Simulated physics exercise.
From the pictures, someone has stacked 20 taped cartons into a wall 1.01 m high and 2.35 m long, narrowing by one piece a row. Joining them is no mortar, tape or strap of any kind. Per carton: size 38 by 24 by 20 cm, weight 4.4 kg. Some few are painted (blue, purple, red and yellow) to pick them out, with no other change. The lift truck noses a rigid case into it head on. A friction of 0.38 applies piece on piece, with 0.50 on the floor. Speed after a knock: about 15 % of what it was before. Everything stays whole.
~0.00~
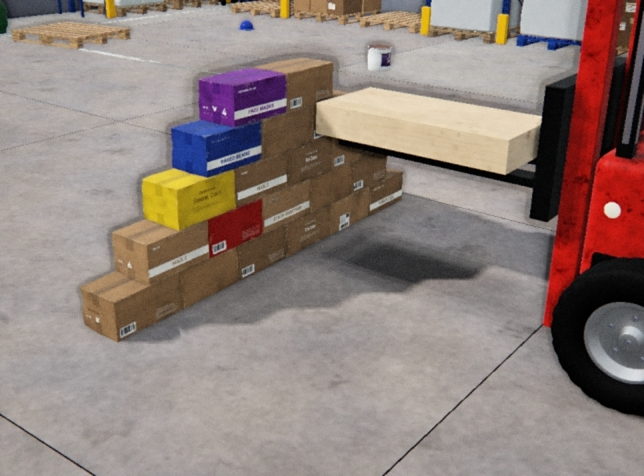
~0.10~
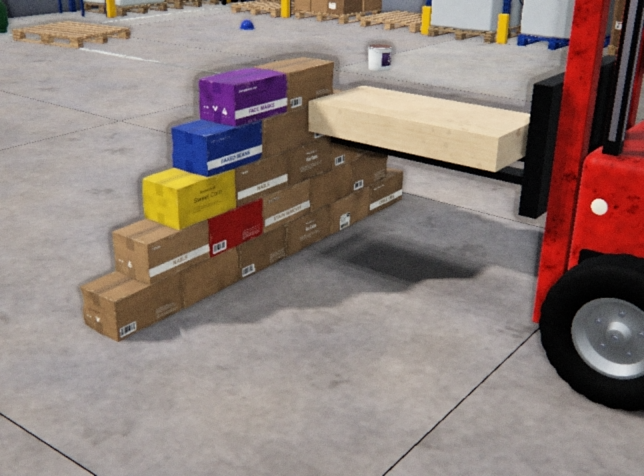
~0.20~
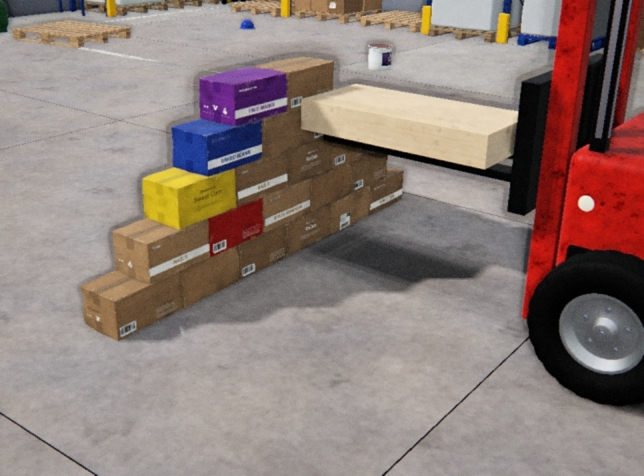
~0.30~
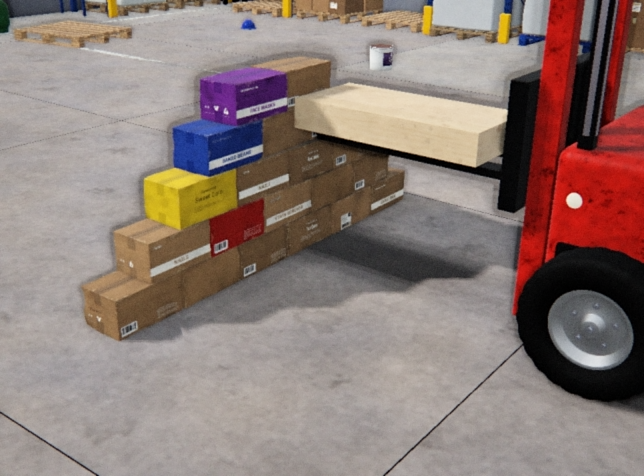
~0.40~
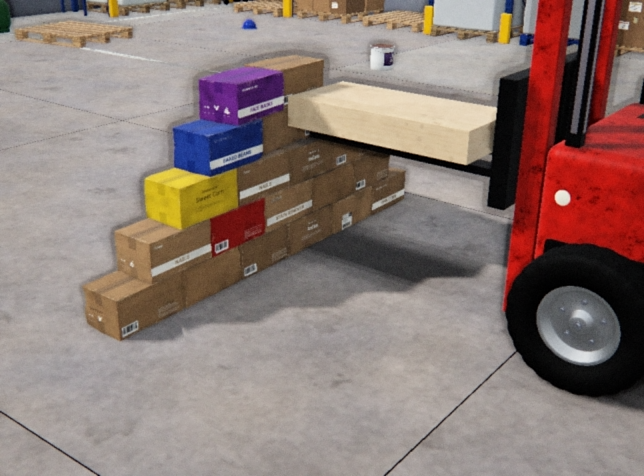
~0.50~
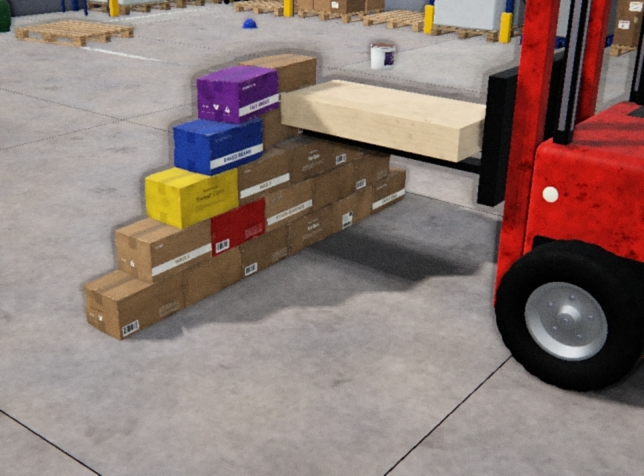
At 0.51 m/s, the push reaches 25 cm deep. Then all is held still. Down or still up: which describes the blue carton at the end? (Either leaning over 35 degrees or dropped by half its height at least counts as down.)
Still up.
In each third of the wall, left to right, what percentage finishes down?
The left third ends at 0 per cent, the middle at 30 per cent and the right at 20 per cent.
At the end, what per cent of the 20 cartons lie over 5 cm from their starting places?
That is 20 per cent.
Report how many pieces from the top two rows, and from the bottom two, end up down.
4, then 0.
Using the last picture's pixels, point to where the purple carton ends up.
Look near (148, 238) in the final frame.
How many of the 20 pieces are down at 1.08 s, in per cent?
By then 20 %.
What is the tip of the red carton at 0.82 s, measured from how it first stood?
Tilt: Approx. 0°.
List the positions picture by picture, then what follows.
In the first frame (places mark the middle of the side facing us), load (332, 118) 13 cm short of touching; blue carton (236, 149); purple carton (262, 100); red carton (237, 228); nothing disturbed.
In the second frame, load (324, 116) 8 cm short of touching; blue carton (236, 148).
In the third frame, load (316, 114) 25 mm short of touching; blue carton (236, 148).
In the fourth frame, load (310, 113) 26 mm in; blue carton (237, 148); 3 disturbed, none down.
In the fifth frame, load (303, 111) 8 cm in; blue carton (238, 148); purple carton (262, 98) shifted 22 mm; 4 disturbed, none down.
In the sixth frame, load (296, 109) 13 cm in; blue carton (238, 147); purple carton (260, 96) shifted 48 mm; yellow carton (211, 198); 4 disturbed, none down.
After 0.82 s, 1 of the 20 cartons down; blue carton unmoved; purple carton leaning 29°.
After 1.08 s, 4 of the 20 cartons down; blue carton unmoved; purple carton leaning 67°, 38 cm lower.
At rest (1.9 s), 4 of the 20 cartons down; blue carton unmoved; purple carton on its side; yellow carton unmoved. As the last picture would show them, middles, blue carton near (218, 143), purple carton near (148, 238).
